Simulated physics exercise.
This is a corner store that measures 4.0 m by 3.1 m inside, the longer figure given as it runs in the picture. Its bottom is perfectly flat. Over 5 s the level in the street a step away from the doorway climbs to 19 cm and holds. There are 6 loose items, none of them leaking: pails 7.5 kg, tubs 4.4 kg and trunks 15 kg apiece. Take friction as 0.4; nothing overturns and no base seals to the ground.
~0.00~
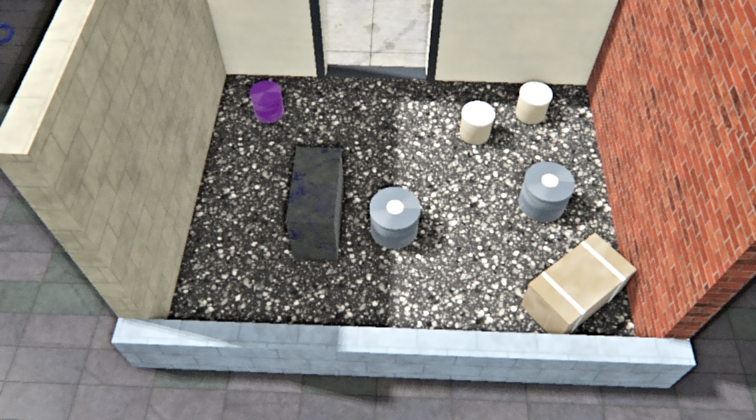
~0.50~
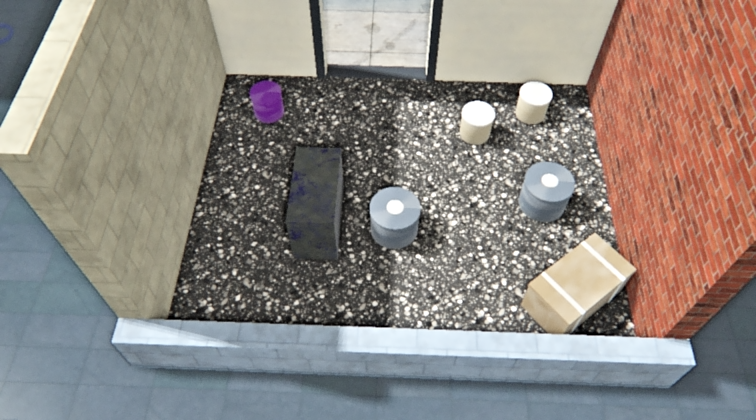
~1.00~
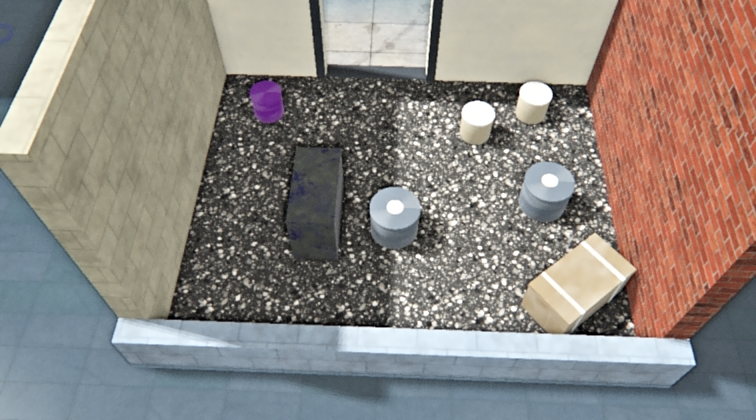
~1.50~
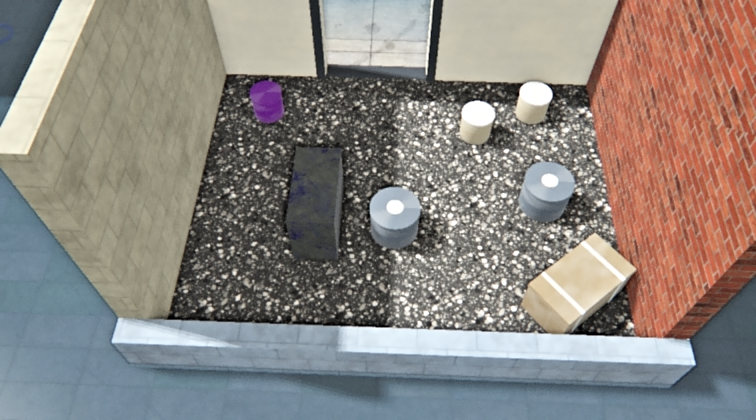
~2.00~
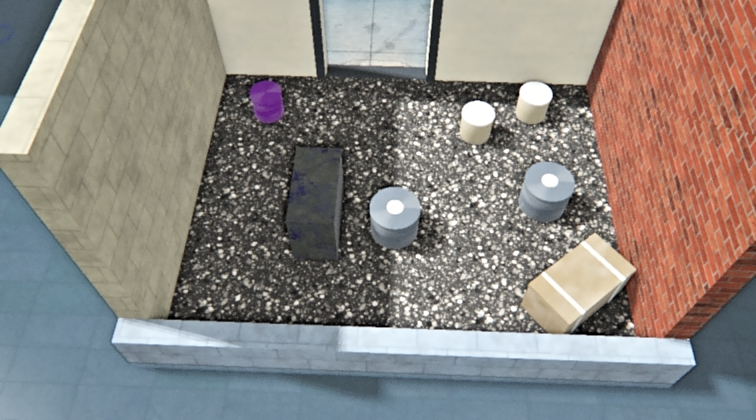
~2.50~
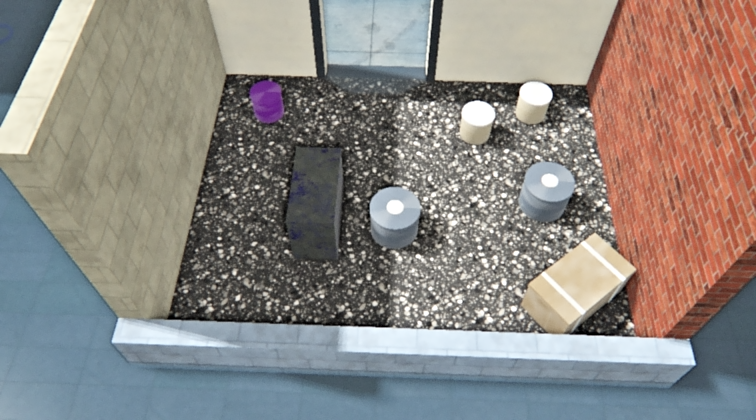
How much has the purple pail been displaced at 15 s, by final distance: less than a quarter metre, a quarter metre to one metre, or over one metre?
Result: Little change.
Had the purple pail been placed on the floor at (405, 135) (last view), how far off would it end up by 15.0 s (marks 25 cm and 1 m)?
Here it heads a good way off.
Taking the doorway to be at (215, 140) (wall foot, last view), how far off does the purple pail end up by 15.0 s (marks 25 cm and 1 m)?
In that case the purple pail would have gone a great distance.
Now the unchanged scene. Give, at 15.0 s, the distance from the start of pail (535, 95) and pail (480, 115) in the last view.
Net displacement, in order: 120 cm; 80 cm.
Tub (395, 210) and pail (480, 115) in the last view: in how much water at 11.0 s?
Depth approx. 12 cm / 5 cm.
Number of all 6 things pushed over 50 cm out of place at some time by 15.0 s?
Count: 5.
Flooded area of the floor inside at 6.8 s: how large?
I'd put it close to 10.0 m2.
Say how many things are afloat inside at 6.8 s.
I'd say 1 of them.
After 3.5 s the purple pail is near (265, 92), 0.0 m from its start, aground; 0 afloat.
After 6.8 s the purple pail is near (265, 92), 0.0 m from its start, aground; 1 afloat.
After 11.0 s the purple pail is near (265, 92), 0.0 m from its start, aground; 3 afloat.
After 15.0 s the purple pail is near (267, 90), 0.0 m from its start, aground; 5 afloat.
